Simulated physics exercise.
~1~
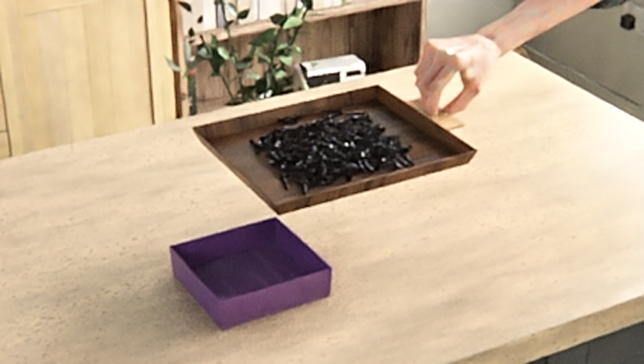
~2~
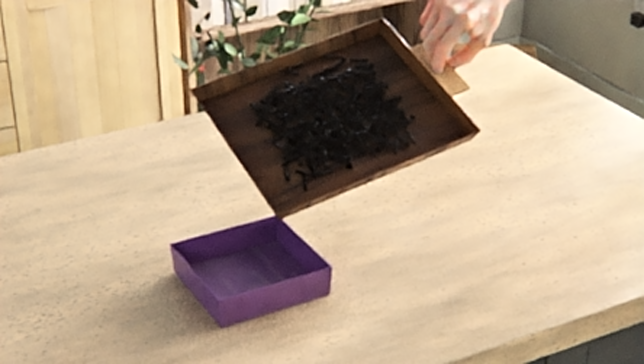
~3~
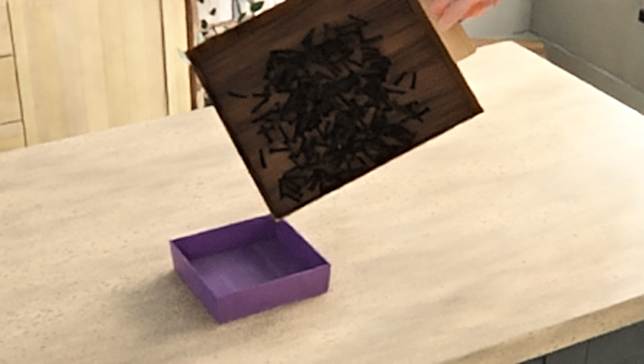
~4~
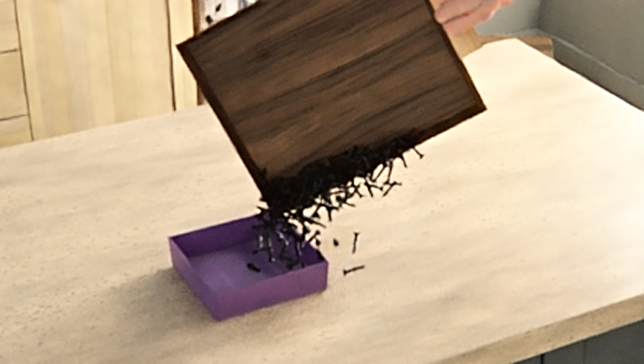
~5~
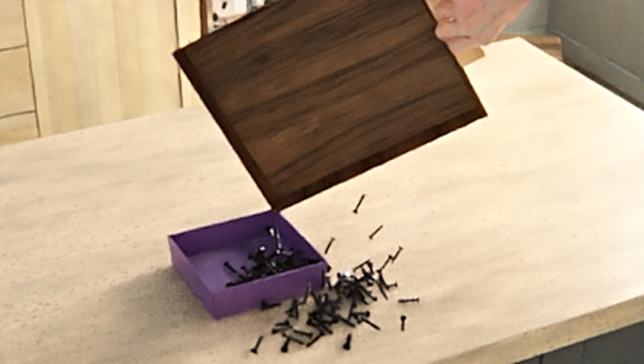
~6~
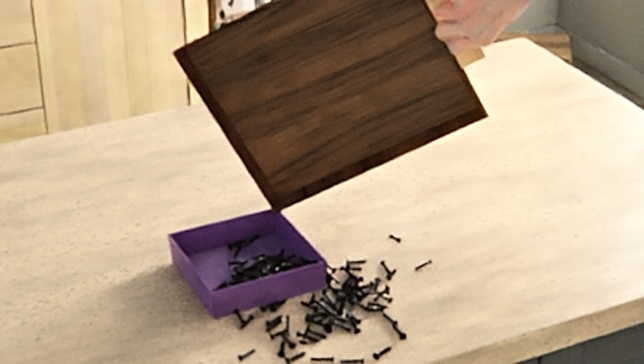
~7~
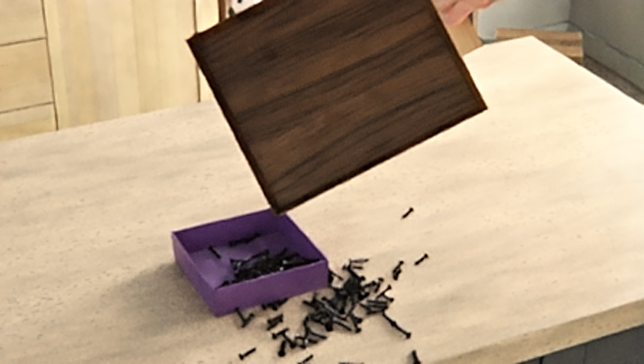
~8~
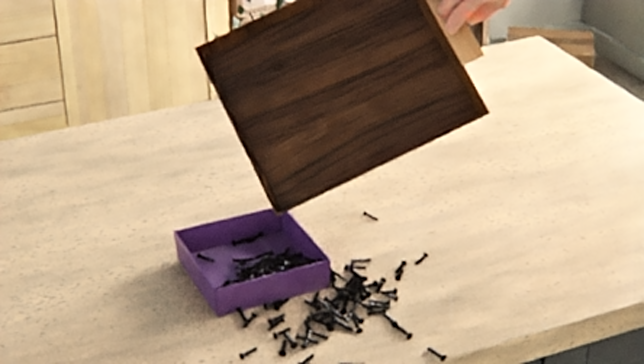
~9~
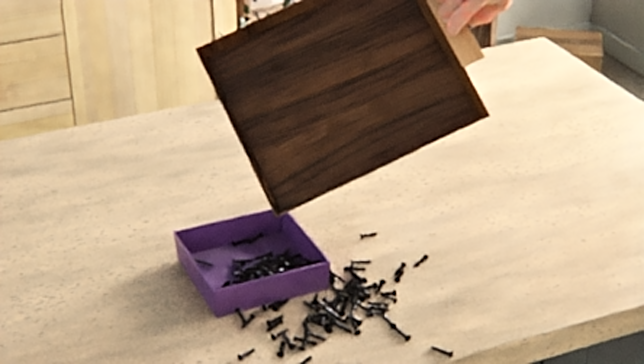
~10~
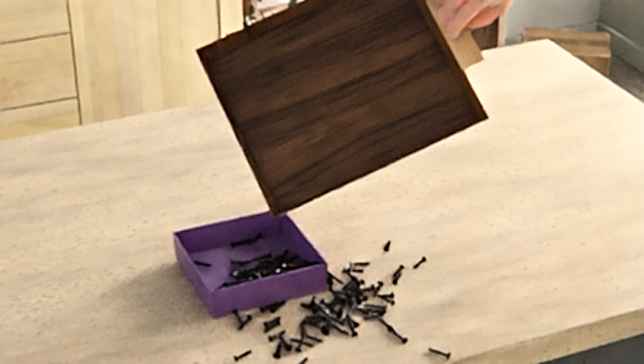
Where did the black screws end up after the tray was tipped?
A good share landed in the purple box and another good share lay scattered on the table beside it, with no sizeable amount left in the tray.
A wooden tray of black screws was tipped steeply by a hand over a small purple box on a table, and the screws slid out, some landing in the box and many scattering across the tabletop beside it.
